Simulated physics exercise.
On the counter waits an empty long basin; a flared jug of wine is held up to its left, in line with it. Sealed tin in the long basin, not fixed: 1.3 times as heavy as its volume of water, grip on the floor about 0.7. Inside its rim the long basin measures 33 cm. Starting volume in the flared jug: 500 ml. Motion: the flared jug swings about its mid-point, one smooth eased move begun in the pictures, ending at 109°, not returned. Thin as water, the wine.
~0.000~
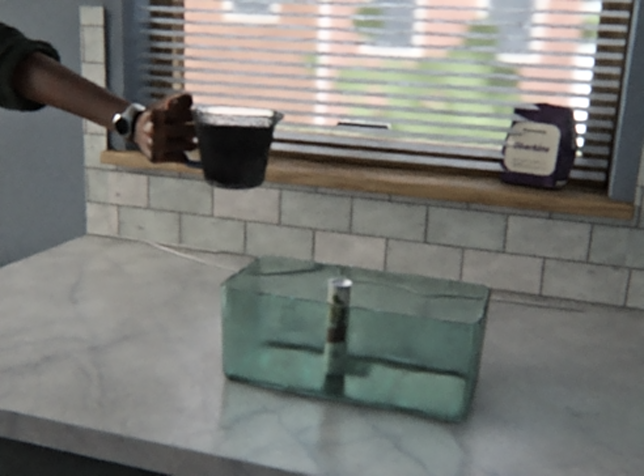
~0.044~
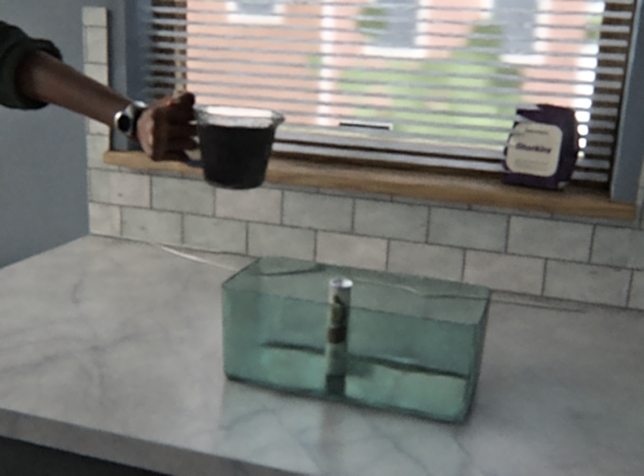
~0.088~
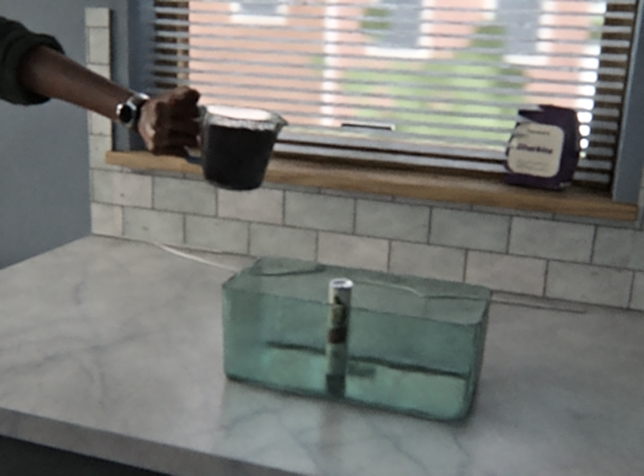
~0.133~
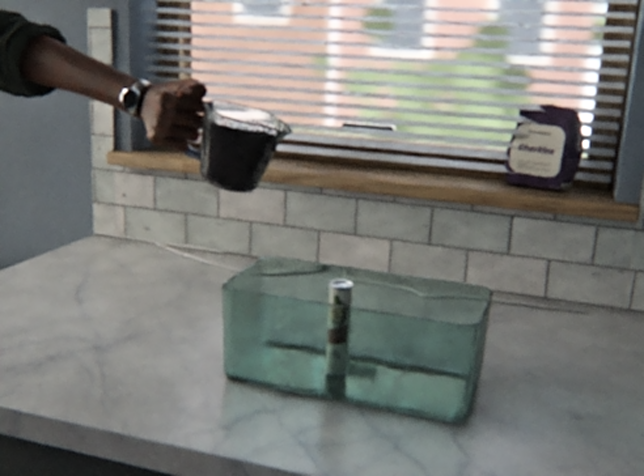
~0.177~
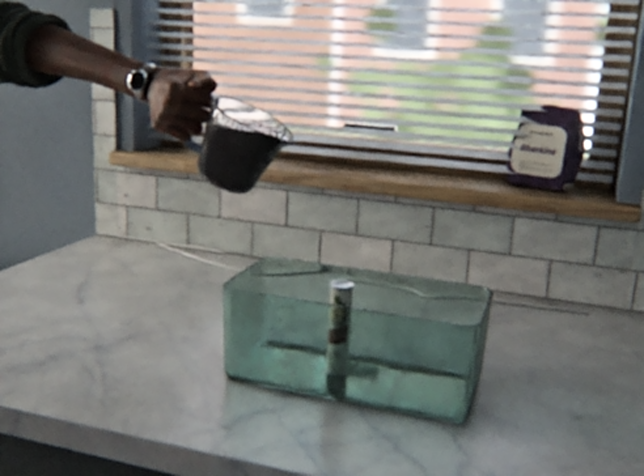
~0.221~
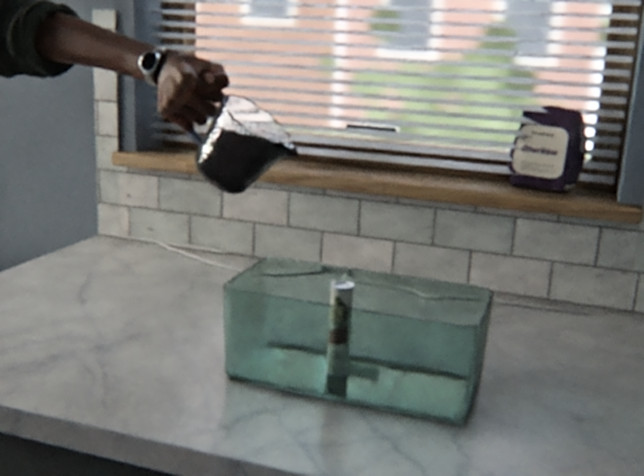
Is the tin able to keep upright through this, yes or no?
No, it topples.
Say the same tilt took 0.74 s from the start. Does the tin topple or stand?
In that case the tin overturns.
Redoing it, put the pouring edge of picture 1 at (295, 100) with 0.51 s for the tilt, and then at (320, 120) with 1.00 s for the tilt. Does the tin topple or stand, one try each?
In the first try it comes down; in the second it remains standing.
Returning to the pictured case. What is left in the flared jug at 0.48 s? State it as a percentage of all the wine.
Close to 34 in a hundred.
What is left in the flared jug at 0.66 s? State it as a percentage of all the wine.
3 per cent or so.
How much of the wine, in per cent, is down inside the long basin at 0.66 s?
That comes to about 86 percent.
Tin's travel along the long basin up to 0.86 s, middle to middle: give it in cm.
About 4 cm.
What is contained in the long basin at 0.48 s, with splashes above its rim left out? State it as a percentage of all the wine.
26 %, roughly.
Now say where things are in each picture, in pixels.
It leans 0°; its right rim is at (284, 116); the wine meets the walls at (203, 119) and (274, 125); the long basin's rim runs from (241, 271) to (485, 306); the tin's top is at (340, 287), in the first frame.
It leans 2°; its right rim is at (286, 118); the wine meets the walls at (205, 119) and (275, 126), in the second frame.
It leans 6°; its right rim is at (289, 124); the wine meets the walls at (207, 118) and (277, 129), in the third frame.
It leans 14°; its right rim is at (292, 132); the wine meets the walls at (211, 118) and (281, 132), in the fourth frame.
It leans 24°; its right rim is at (295, 143); the wine meets the walls at (215, 123) and (288, 137), in the fifth frame.
It leans 36°; its right rim is at (296, 156); the wine meets the walls at (214, 131) and (294, 148); 2 per cent is over the edge, in the sixth frame.
After 0.48 s the tilt is 102° and 34 per cent is still to pour; the tin stands where it began.
After 0.66 s the tilt is 109° and 3 per cent is still to pour; the tin leans 7°.
After 0.86 s the tilt is 109° and 0 per cent is still to pour; the tin leans 32°.
After 1.07 s the tilt is 109° and 0 per cent is still to pour; the tin lies on its side.
In the end the tin lies on its side.
